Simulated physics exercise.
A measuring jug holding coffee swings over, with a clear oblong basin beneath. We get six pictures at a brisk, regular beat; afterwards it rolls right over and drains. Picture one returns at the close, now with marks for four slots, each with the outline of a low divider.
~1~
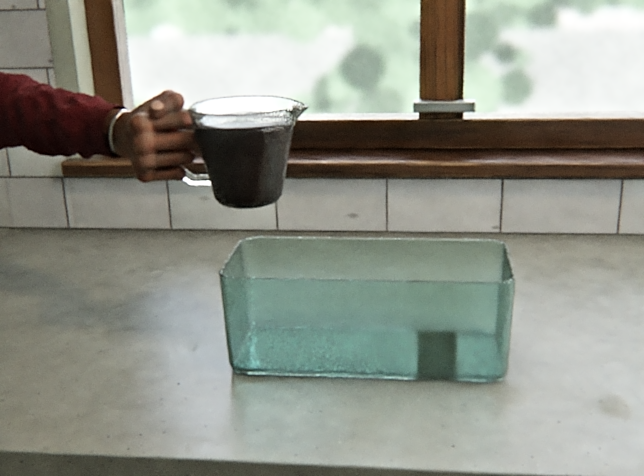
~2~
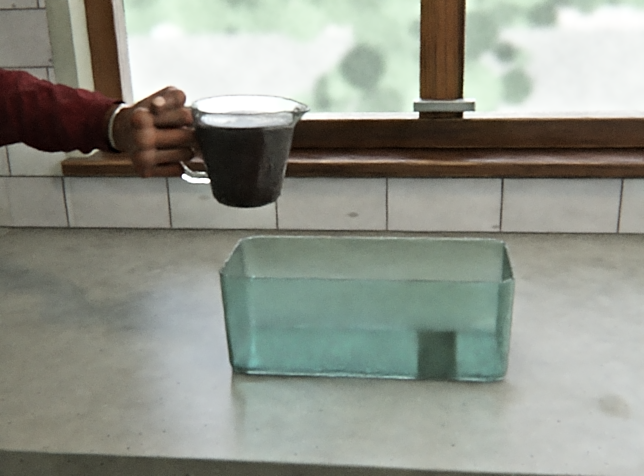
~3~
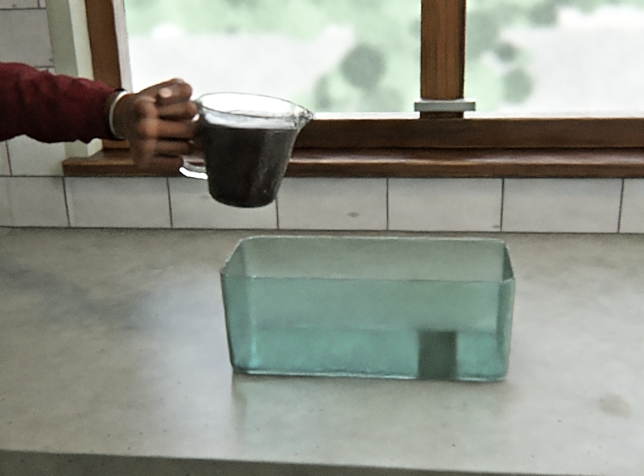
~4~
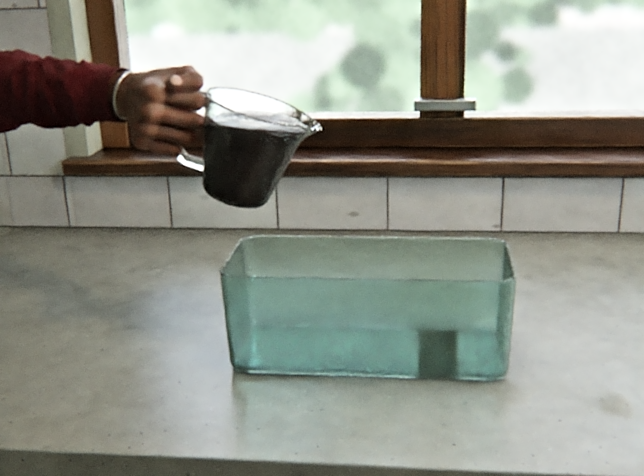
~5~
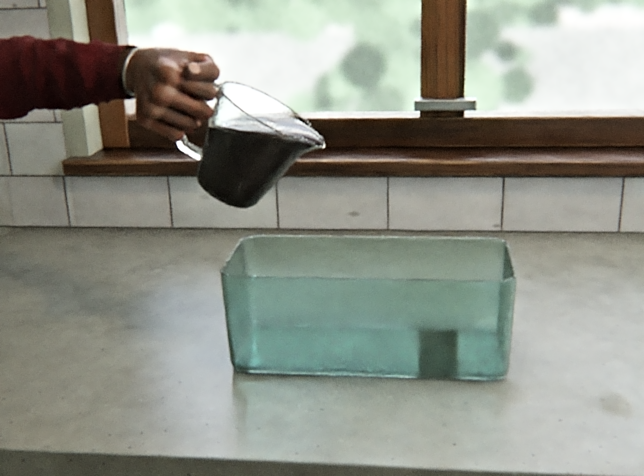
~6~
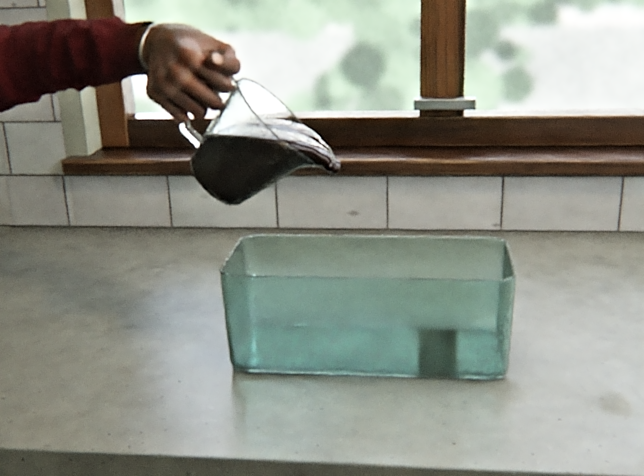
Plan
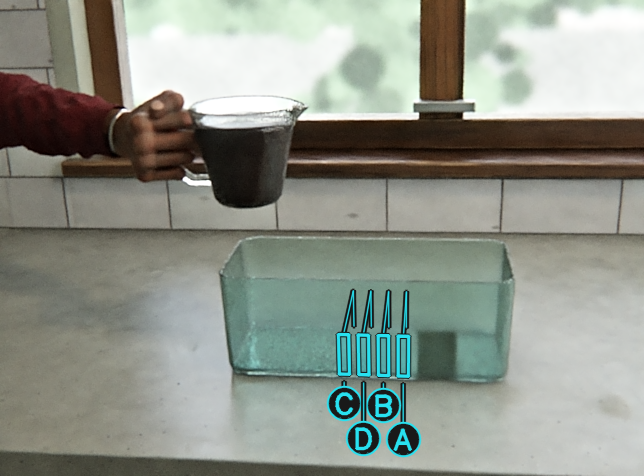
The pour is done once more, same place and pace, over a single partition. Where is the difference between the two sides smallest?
C works best here.
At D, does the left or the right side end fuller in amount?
More ends on the left.
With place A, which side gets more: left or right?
More ends on the left.
On the marked copy, A at (403, 383); B at (383, 383); C at (344, 381); D at (363, 382).
If A is chosen, about 90 % ends left of the wall and 7 % right of it; 3 % is lost outside.
If B is chosen, about 86 % ends left of the wall and 11 % right of it.
If C is chosen, about 52 % ends left of the wall and 45 % right of it; 3 % is lost outside.
If D is chosen, about 70 % ends left of the wall and 28 % right of it.
